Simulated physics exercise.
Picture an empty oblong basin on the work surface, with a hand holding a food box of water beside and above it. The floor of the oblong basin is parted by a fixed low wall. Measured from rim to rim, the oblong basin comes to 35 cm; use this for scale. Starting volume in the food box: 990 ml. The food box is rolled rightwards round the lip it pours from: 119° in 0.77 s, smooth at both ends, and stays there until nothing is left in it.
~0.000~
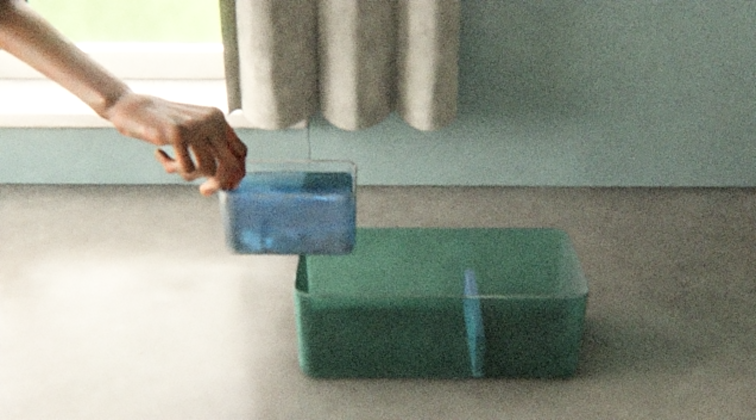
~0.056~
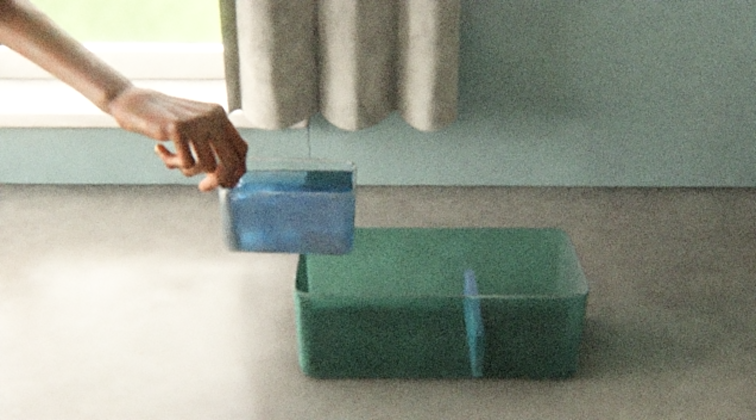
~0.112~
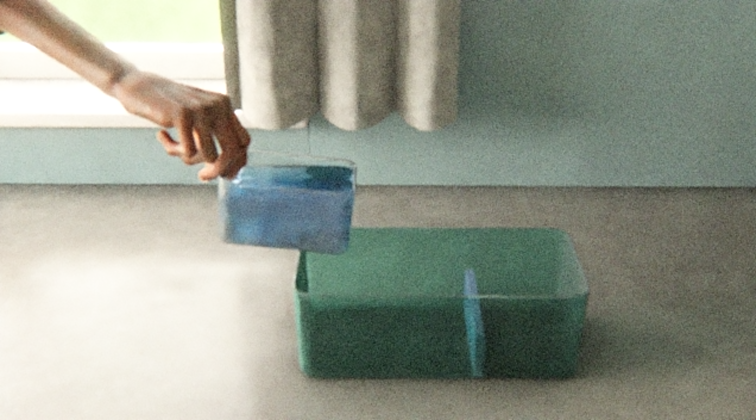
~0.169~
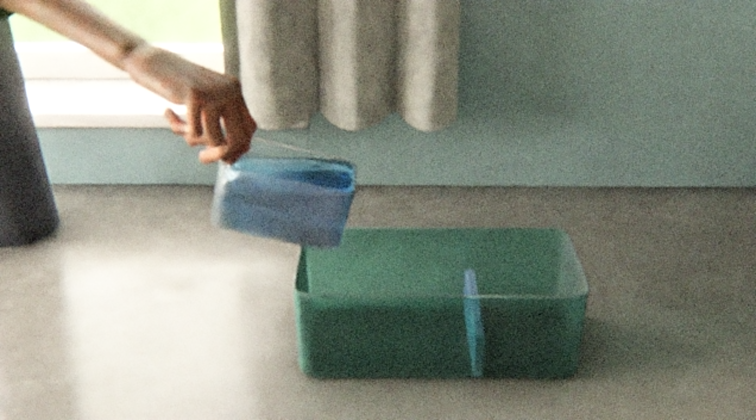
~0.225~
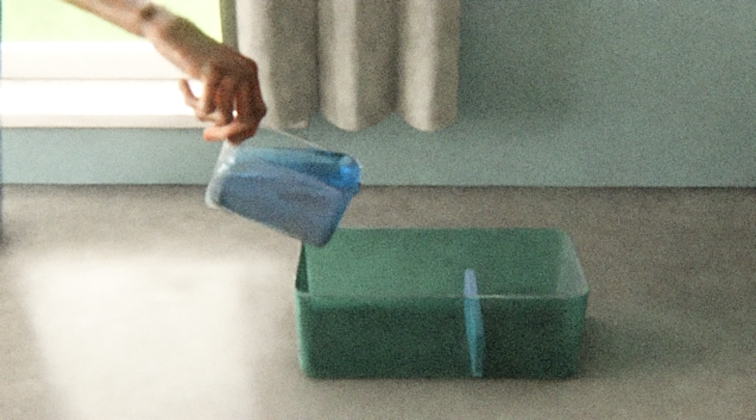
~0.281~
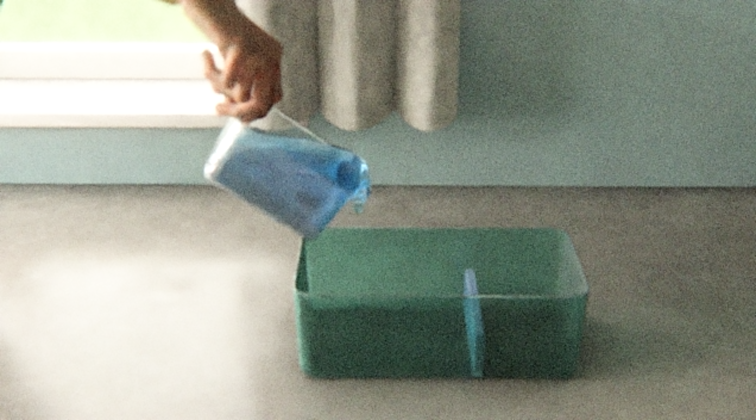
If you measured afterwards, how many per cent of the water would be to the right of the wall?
About 18 out of 100.
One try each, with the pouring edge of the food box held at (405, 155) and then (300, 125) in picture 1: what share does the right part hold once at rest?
Some 75 and 5 per cent, in that order.
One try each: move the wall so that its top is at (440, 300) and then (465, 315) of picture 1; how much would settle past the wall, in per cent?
Roughly 70 per cent, then 40 per cent.
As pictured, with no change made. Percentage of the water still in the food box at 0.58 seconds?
About 26 per cent.
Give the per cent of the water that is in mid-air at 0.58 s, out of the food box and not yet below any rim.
Close to 52 per cent, I'd say.
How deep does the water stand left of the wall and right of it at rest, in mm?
Left part about 22 mm deep, right part about 10 mm deep.
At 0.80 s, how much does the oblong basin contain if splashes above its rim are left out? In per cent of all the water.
About 94 per cent.
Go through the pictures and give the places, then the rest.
In the first frame, tilt 0°; pouring edge (355, 179); surface from (227, 185) to (354, 185); the oblong basin's rim runs from (299, 260) to (578, 262); the wall's top is at (474, 302).
In the second frame, tilt 2°; pouring edge (355, 179); surface from (227, 184) to (354, 183).
In the third frame, tilt 6°; pouring edge (355, 179); surface from (226, 180) to (353, 178).
In the fourth frame, tilt 14°; pouring edge (355, 179); surface from (223, 171) to (354, 172).
In the fifth frame, tilt 23°; pouring edge (354, 179); surface from (220, 162) to (354, 171); 3 per cent is over the edge.
In the sixth frame, tilt 35°; pouring edge (353, 179); surface from (218, 142) to (349, 167); 7 per cent is over the edge.
Then, 0.58 s in, the tilt is 102° and 26 per cent is still to pour, 23 is left of the wall and 0 right of it.
Then, 0.80 s in, the tilt is 119° and 1 per cent is still to pour, 71 is left of the wall and 22 right of it.
Then, 1.02 s in, the tilt is 119° and 0 per cent is still to pour, 79 is left of the wall and 17 right of it.
Then, 1.27 s in, the tilt is 119° and 0 per cent is still to pour, 79 is left of the wall and 18 right of it.
Finally, 79 per cent lies left of the wall, 18 right of it and 3 outside.
